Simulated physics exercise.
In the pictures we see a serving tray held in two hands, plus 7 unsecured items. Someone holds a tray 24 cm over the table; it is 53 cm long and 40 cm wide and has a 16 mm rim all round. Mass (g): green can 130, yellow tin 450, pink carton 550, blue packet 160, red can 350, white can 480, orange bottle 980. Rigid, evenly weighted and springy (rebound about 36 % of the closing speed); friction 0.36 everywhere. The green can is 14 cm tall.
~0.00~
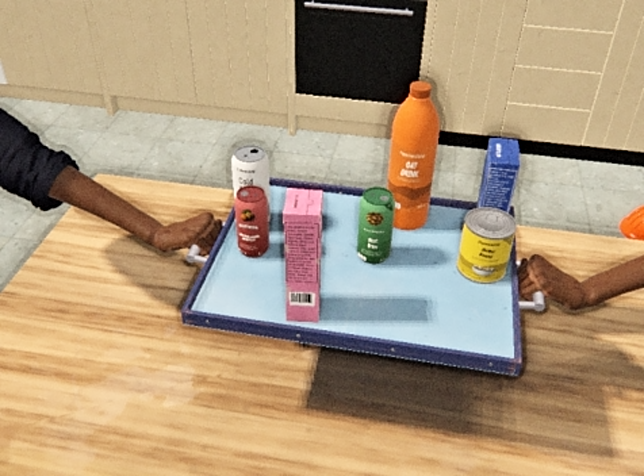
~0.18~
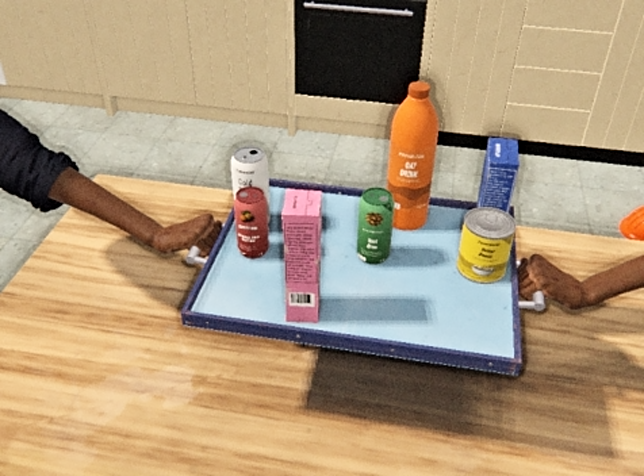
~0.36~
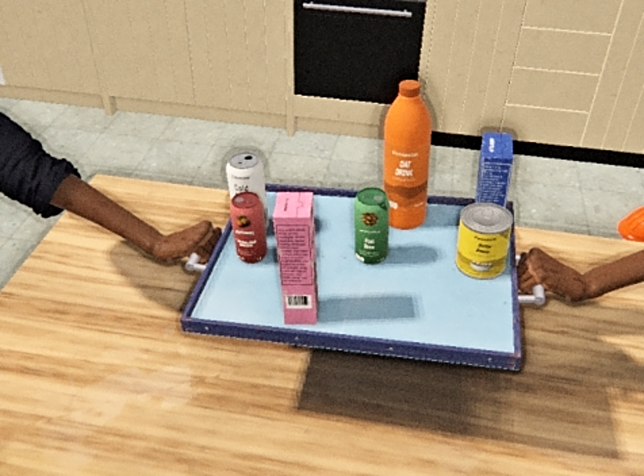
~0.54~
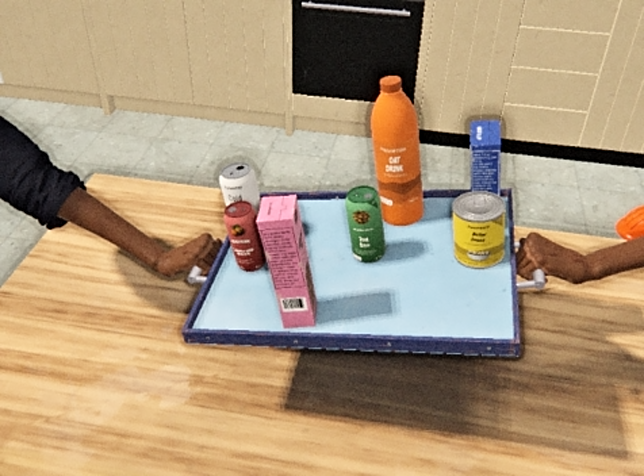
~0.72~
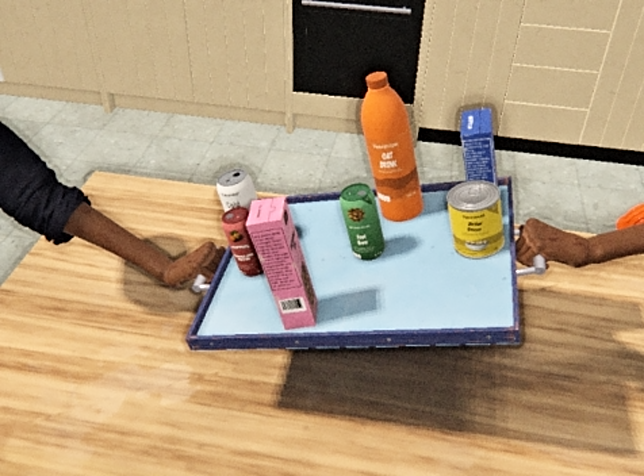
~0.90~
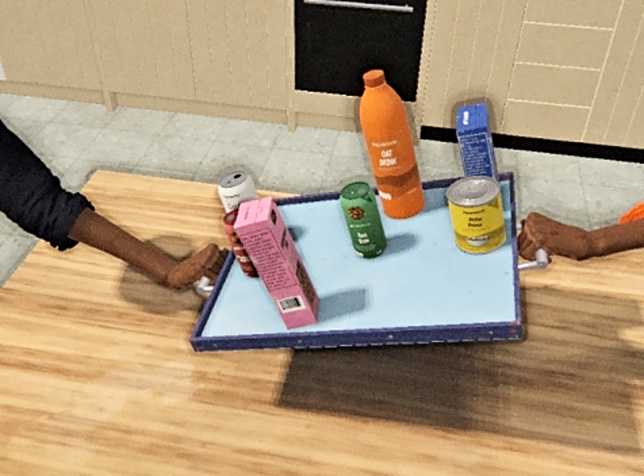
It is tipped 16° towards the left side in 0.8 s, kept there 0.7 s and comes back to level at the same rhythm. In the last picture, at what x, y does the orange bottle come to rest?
The orange bottle rests near (281, 181).
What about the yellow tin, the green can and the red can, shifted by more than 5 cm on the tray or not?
Yellow tin: Remains in place; green can: Remains in place; red can: Remains in place.
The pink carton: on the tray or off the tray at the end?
When everything stops, the pink carton is out of bounds.
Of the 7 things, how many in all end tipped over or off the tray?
Total count: 3.
After 1.30 s, tray at 16°, left edge down; orange bottle 4° off its base near (384, 145); pink carton on its side; blue packet 33° off its base.
After 1.70 s, tray at 16°, left edge down; pink carton now off the tray; orange bottle on its side near (307, 189); blue packet 63° off its base.
After 2.10 s, tray at 4°, left edge down; orange bottle on its side near (280, 187); blue packet on its side.
In the end (2.9 s), off the tray, pink carton; toppled on the tray, blue packet and orange bottle; the other 4 under 5 cm from the start. At the end, from the last picture's camera, orange bottle near (281, 181).
